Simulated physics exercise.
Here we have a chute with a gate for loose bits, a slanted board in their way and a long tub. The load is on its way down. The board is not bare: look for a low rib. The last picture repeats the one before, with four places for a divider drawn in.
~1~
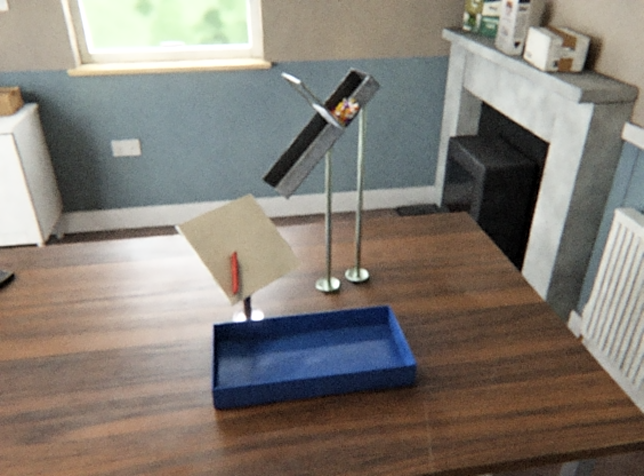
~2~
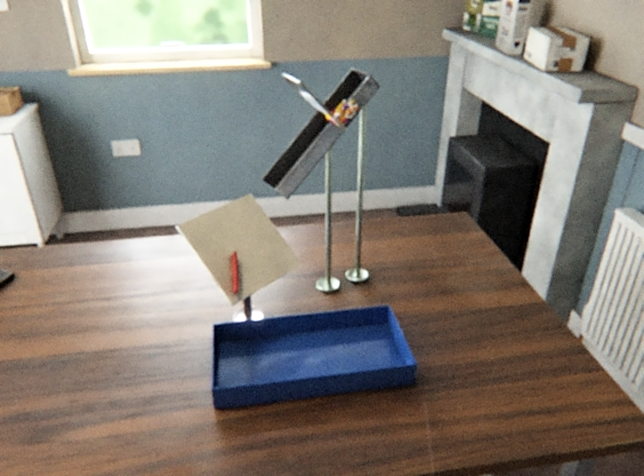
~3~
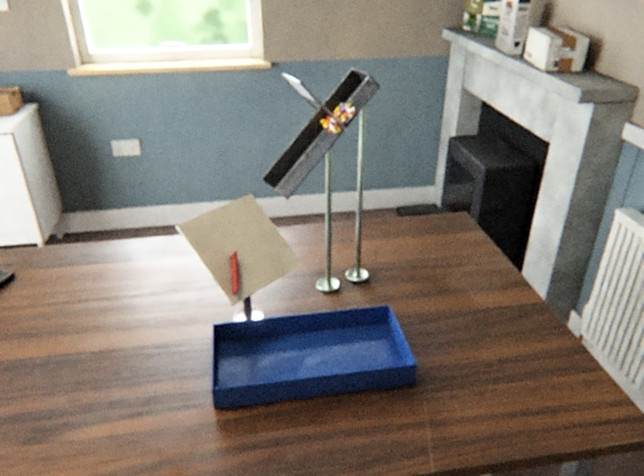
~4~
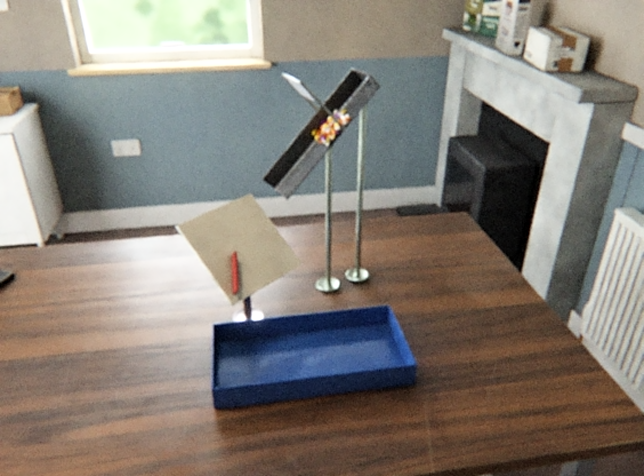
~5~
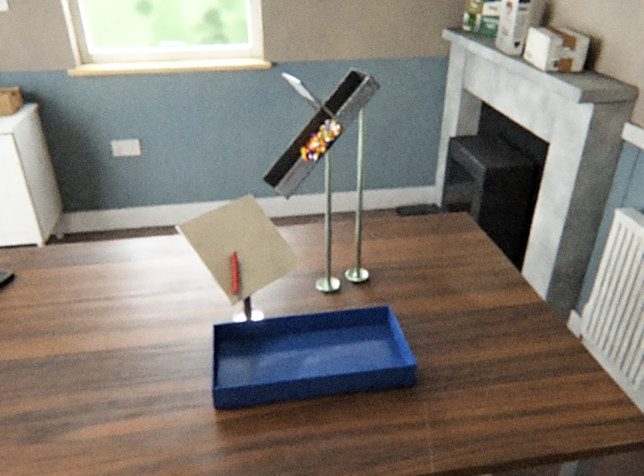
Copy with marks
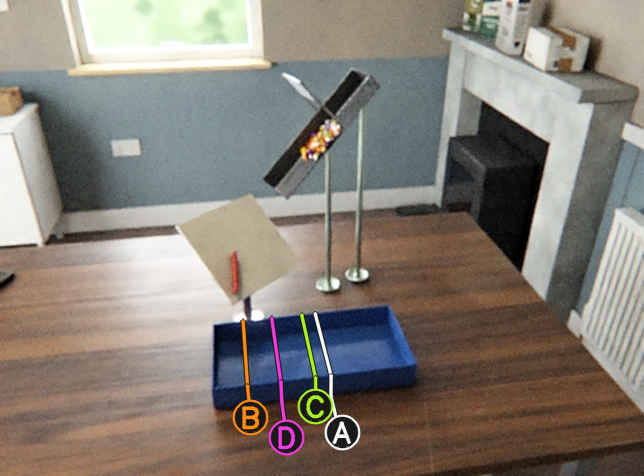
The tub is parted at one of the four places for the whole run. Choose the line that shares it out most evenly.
Line D does it best.
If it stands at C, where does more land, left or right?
More lands on the left.
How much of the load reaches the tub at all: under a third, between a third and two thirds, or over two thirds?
Over two thirds.
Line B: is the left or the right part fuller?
More lands on the right.
On the marked copy, line A crosses the front rim at (330, 374); line B crosses the front rim at (247, 385); line C crosses the front rim at (315, 376); line D crosses the front rim at (280, 381).
With A, of what is caught, nearly all on the left of the divider, a stray few on the right.
With B, of what is caught, a small part on the left of the divider, nearly all on the right.
With C, of what is caught, most on the left of the divider, a small part on the right.
With D, of what is caught, about half on the left of the divider, about half on the right.
